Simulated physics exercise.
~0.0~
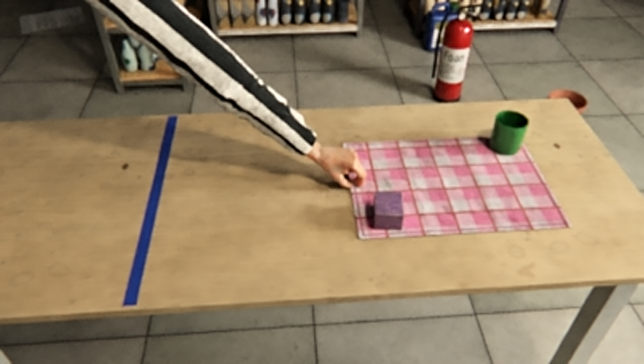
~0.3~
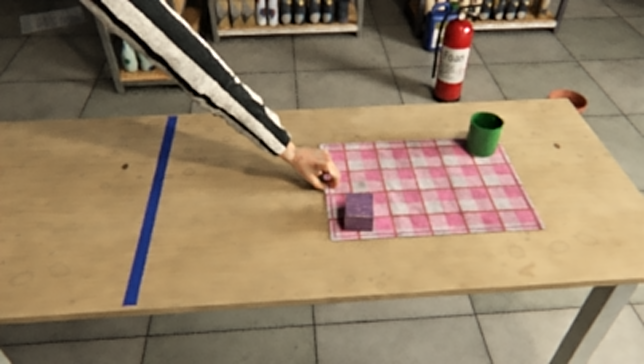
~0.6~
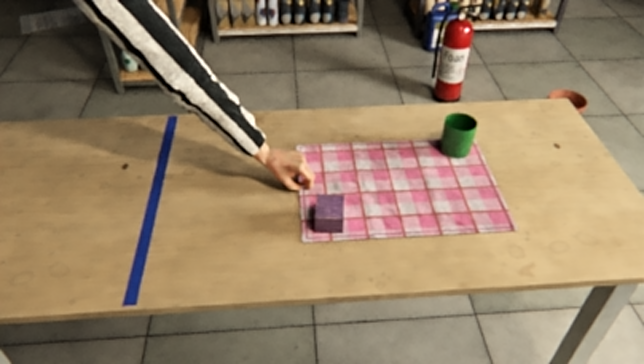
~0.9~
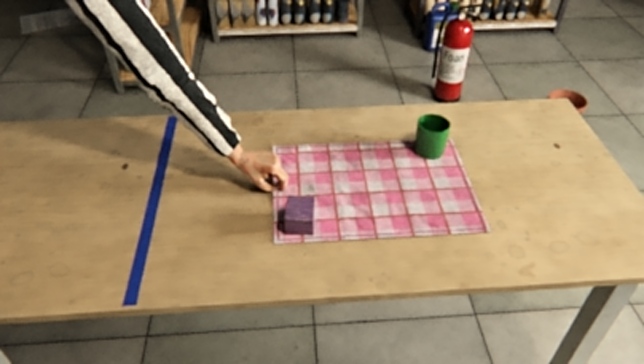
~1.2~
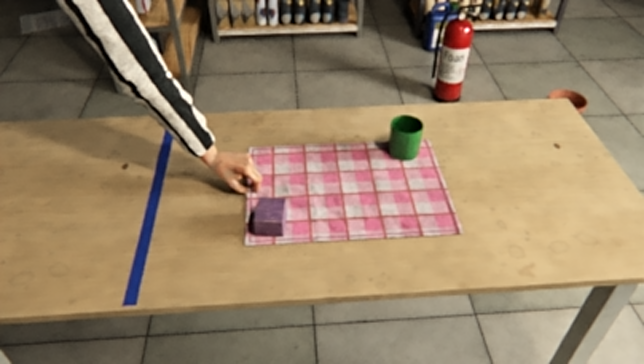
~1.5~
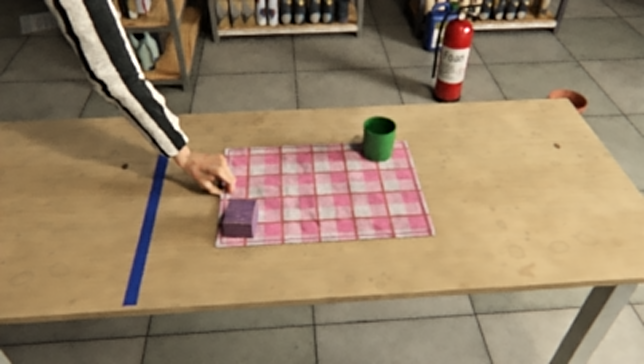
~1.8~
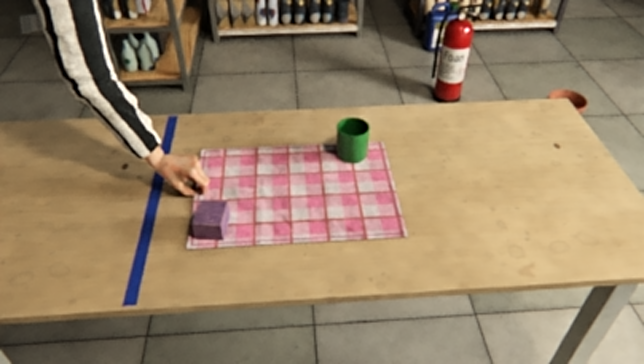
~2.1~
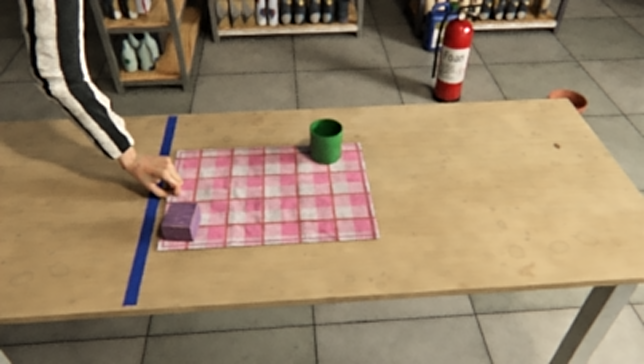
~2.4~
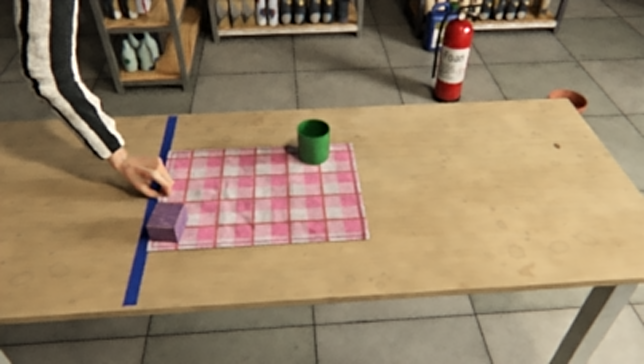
On a table, a hand pulls a checked cloth left to blue tape, block and mug aboard.
